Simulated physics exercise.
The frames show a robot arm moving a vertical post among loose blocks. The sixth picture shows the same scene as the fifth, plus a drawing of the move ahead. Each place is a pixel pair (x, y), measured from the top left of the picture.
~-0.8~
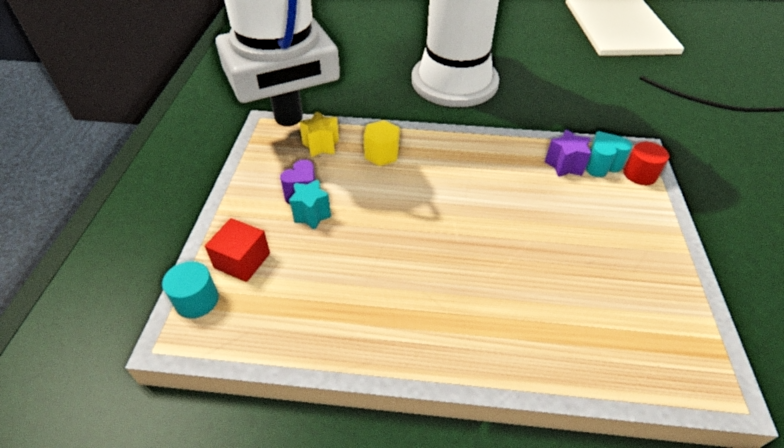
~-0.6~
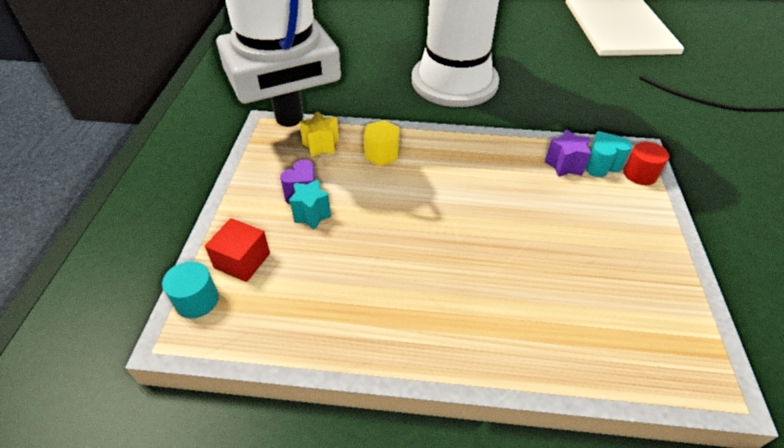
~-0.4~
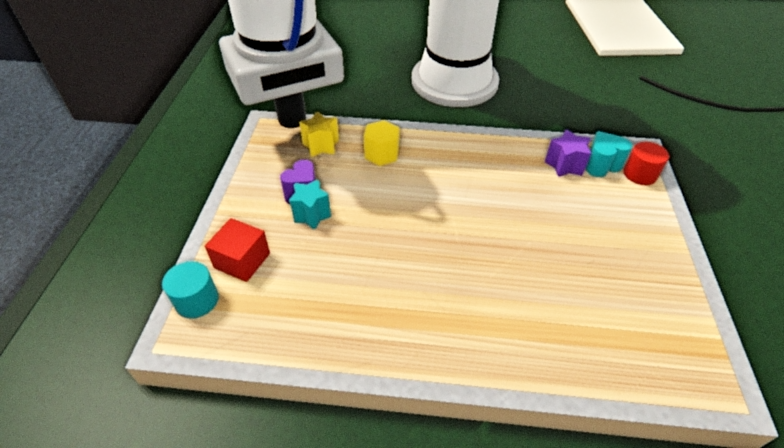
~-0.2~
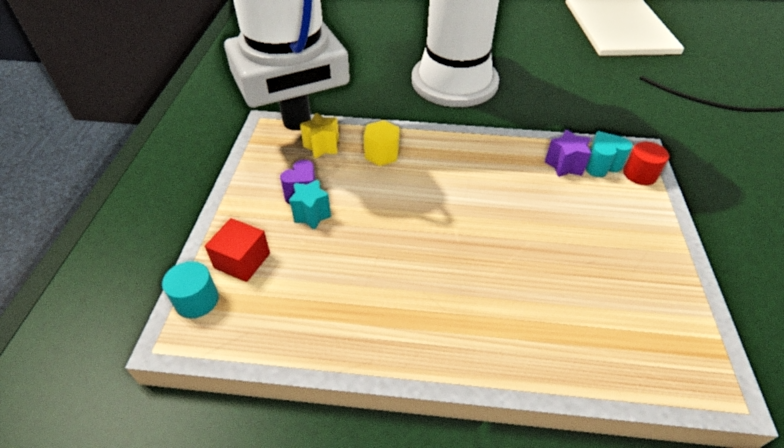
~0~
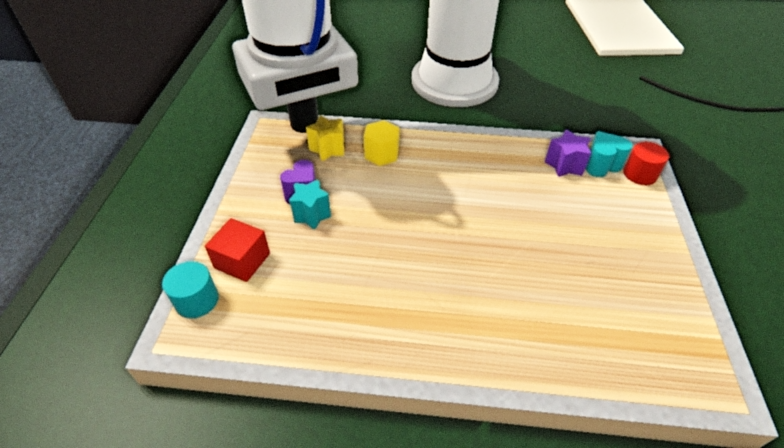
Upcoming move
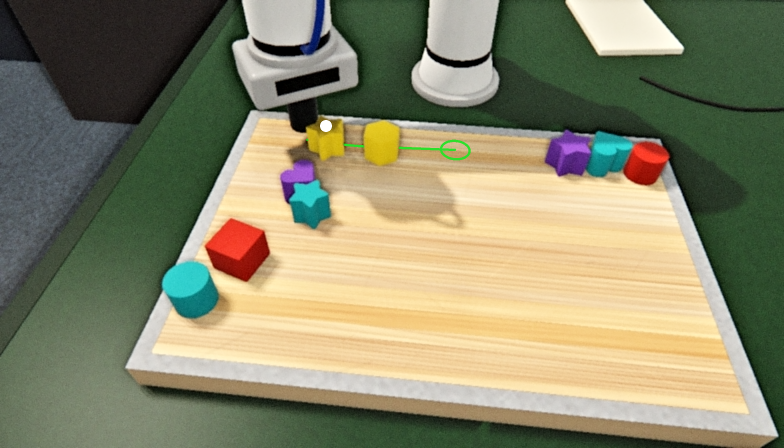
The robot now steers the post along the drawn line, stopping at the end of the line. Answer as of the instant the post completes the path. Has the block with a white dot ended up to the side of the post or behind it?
That would be a yes.
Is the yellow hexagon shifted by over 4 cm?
Short answer: Yes.
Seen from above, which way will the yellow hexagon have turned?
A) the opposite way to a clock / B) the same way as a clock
The correct letter is B.
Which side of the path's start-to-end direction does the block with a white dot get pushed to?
Right.
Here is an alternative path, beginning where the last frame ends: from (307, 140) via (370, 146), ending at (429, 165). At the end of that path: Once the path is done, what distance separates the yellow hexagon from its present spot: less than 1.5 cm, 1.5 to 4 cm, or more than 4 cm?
Of the three bands, it's over 4 cm.
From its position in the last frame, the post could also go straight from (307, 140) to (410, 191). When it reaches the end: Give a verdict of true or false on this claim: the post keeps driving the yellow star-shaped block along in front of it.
That claim is true.
The drawn path runs from (307, 140) through (380, 147) to (455, 150); the dot is on the yellow star-shaped block.
What follows on the original path. One third of the way, post at (355, 132); yellow star-shaped block at (376, 135); yellow hexagon at (408, 136).
Two thirds of the way, post at (406, 134); yellow star-shaped block at (422, 141), turned 25° clockwise; yellow hexagon at (454, 148), turned 20° clockwise.
At the end, post at (457, 136); purple heart-shaped block not moved; yellow star-shaped block at (458, 145), turned 65° clockwise; yellow hexagon at (481, 163), turned 55° clockwise.
